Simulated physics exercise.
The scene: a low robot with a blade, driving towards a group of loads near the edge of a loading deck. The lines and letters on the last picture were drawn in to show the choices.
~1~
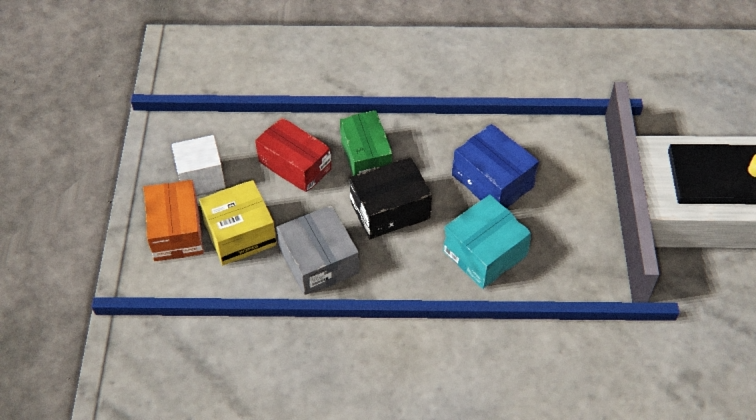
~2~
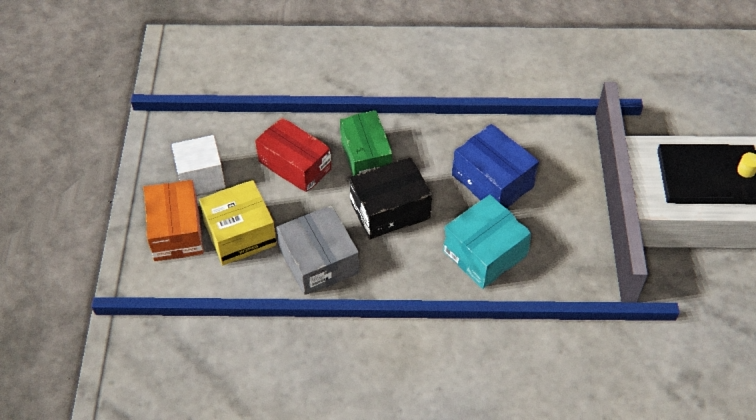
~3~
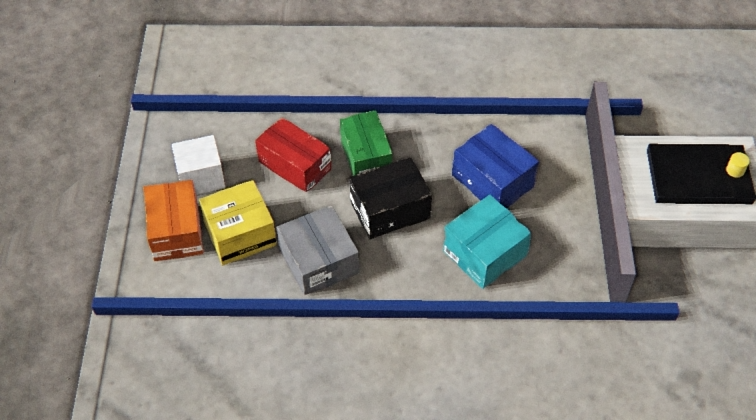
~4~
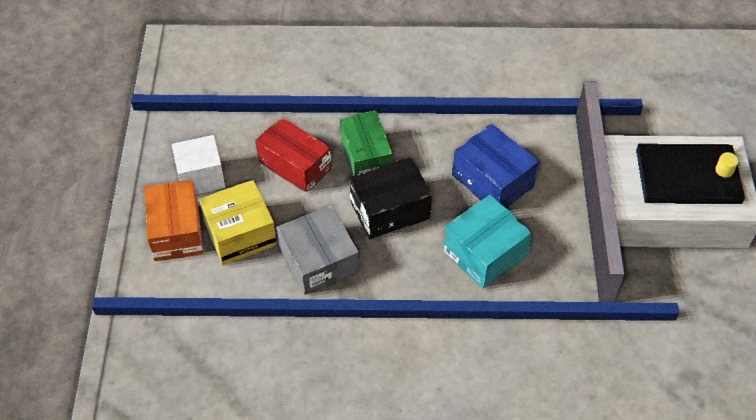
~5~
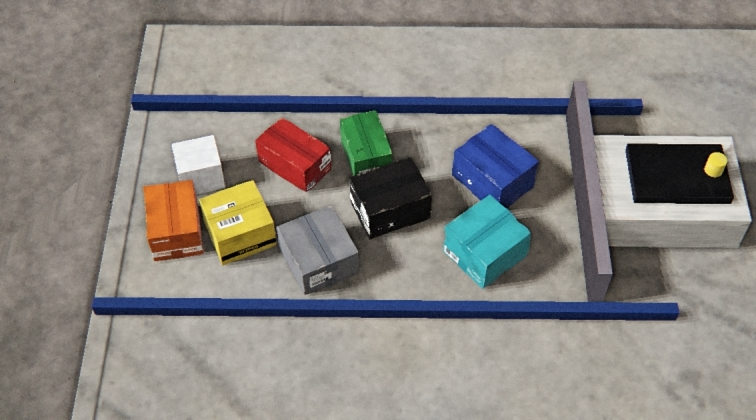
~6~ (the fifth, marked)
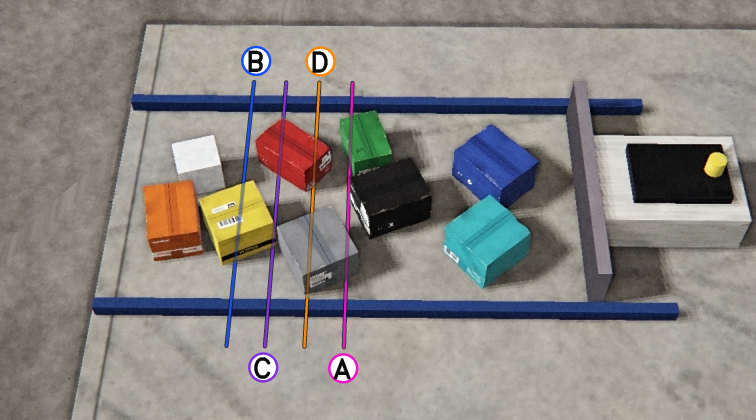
A low robot with a wide blade moves slowly left toward nine still, colourful boxes.
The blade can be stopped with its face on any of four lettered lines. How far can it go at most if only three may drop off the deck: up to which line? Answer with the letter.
B.
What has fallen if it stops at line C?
The orange box.
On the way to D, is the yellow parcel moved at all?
Yes.
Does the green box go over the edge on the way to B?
By then, no.
On the marked copy, A at (349, 203); B at (241, 202); C at (277, 203); D at (313, 203).
Following B. Soon after the start, robot (545, 171); turquoise box (416, 236); blue box (420, 157).
Later, robot (420, 170); orange box (143, 228); white crate (182, 169).
In the end, robot (321, 169); white crate over the edge; orange box over the edge; two fallen.
As for the rest, A is within the limit but short; C is within the limit but short; D is within the limit but short.
